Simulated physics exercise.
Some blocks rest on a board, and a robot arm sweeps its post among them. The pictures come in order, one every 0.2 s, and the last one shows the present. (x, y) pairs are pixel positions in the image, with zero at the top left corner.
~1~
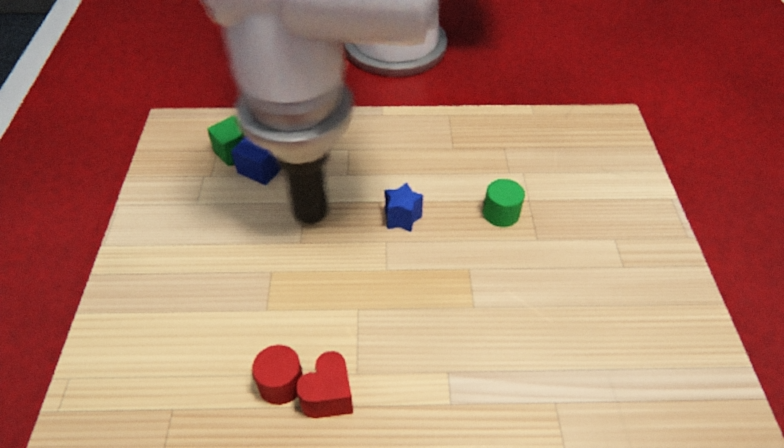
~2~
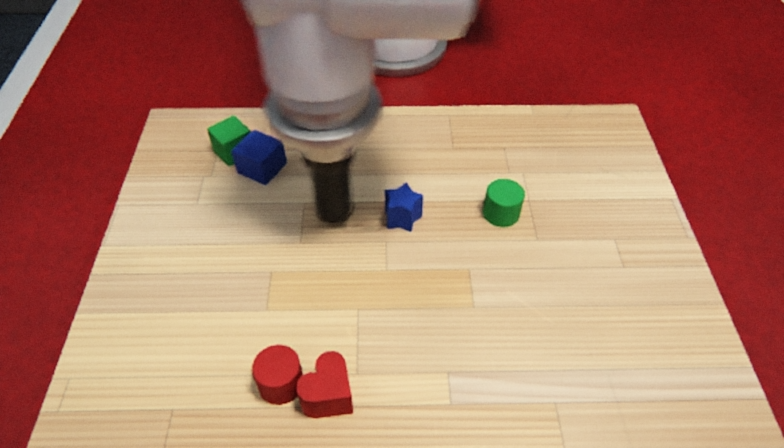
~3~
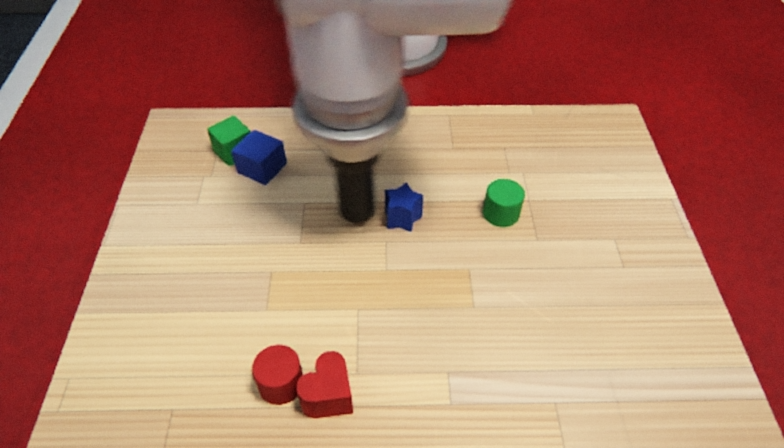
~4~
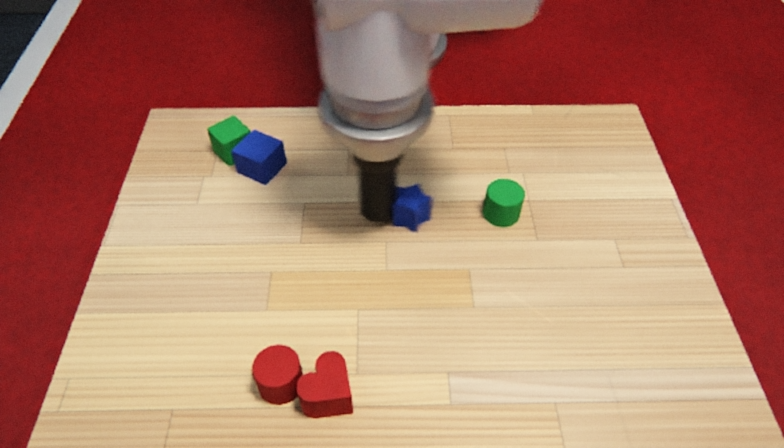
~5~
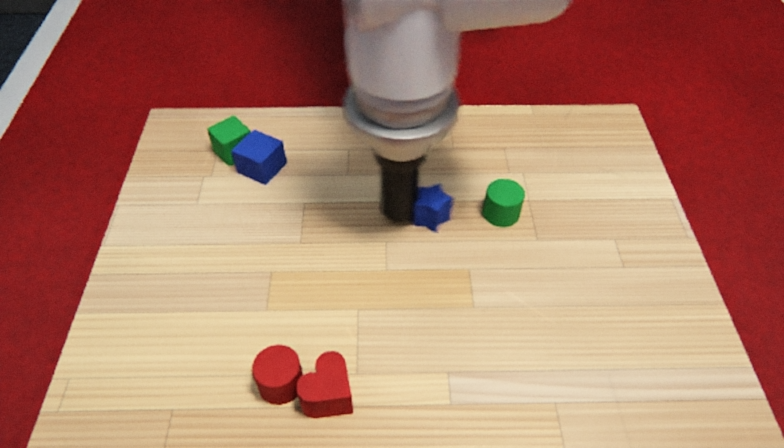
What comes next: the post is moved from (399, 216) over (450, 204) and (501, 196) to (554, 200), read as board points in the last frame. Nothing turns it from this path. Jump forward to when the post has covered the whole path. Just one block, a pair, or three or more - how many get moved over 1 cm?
When the path ends, I think you'll find two blocks out of place by more than 1 cm.
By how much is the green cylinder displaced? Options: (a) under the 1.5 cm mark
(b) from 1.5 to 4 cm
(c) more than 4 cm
c: More than 4 cm.
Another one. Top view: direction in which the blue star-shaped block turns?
That block twists clockwise.
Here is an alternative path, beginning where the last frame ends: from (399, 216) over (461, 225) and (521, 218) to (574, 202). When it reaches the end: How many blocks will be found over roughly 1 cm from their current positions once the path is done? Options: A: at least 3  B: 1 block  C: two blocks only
Choice C: Two blocks only.
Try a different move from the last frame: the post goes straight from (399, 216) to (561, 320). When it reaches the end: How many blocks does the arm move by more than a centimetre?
It shifts a single block.
On the path given first. One third of the way, post (452, 197); blue star-shaped block (482, 195), turned 30° clockwise; green cylinder (516, 192).
Two thirds of the way, post (503, 189); blue star-shaped block (525, 195), turned 55° clockwise; green cylinder (559, 204).
At the end, post (557, 193); blue star-shaped block (557, 200), turned 105° clockwise; green cylinder (584, 225).
